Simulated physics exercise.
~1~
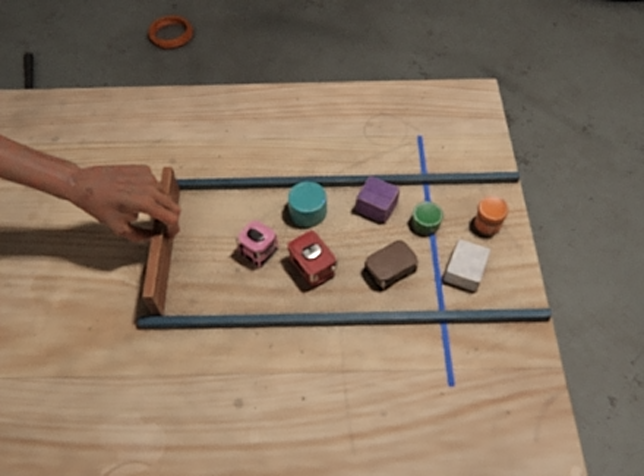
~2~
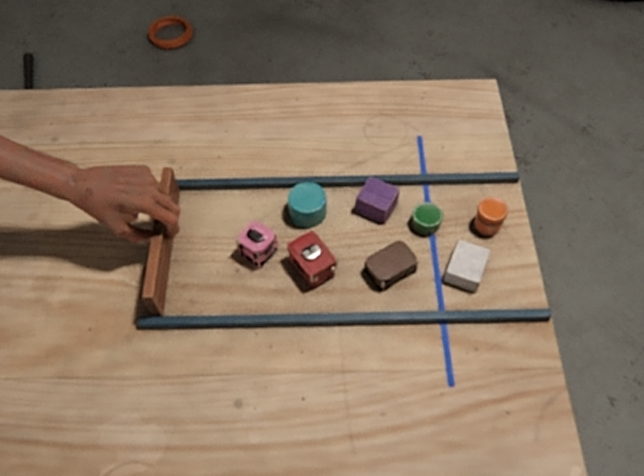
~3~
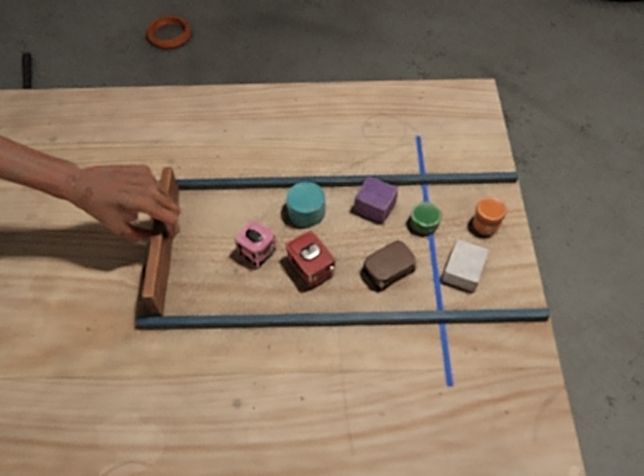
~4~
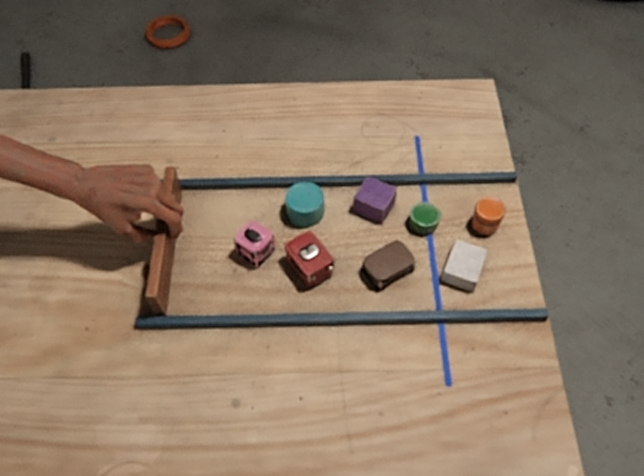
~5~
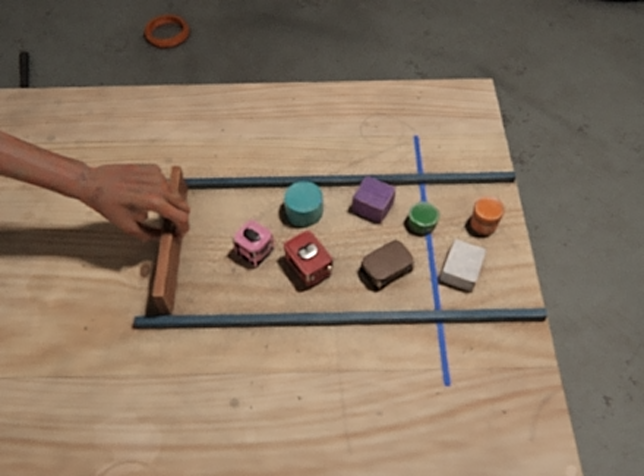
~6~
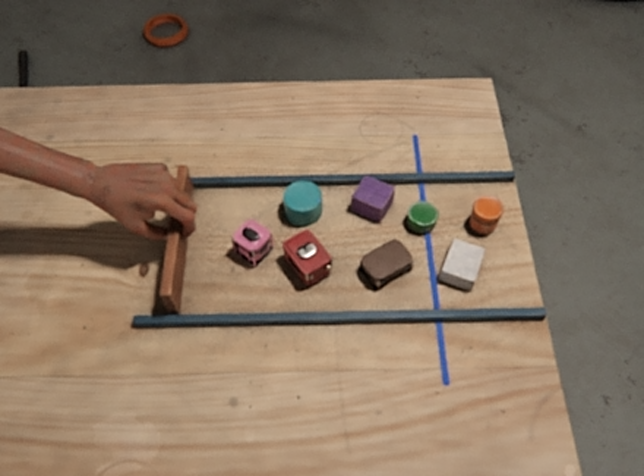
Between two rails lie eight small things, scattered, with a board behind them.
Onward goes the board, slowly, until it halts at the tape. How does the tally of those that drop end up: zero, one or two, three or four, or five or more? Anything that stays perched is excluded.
The tally ends at zero.
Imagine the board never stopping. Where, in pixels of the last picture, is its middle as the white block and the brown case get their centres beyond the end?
The middle is at (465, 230) when it's the white block, and at (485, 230) when it's the brown case.
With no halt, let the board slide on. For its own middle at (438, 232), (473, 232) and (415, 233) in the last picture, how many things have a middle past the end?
Going through the three positions, you'd get 0, 2 and 0.
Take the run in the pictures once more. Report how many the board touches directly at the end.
Total: 3.
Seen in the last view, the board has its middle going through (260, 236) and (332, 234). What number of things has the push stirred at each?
The count is 2 at the first point and 5 at the second.
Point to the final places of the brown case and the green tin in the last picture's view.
(482, 284) and (471, 224), approximately.
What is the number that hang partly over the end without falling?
0 is the number.
Soon after, none off yet; orange pot at rest near (485, 216); white block at rest near (462, 264); green tin at rest near (422, 218).
Then, none off yet; orange pot at rest near (485, 216); white block at rest near (462, 264); green tin moving near (431, 219).
At rest, the number that fall off is zero.
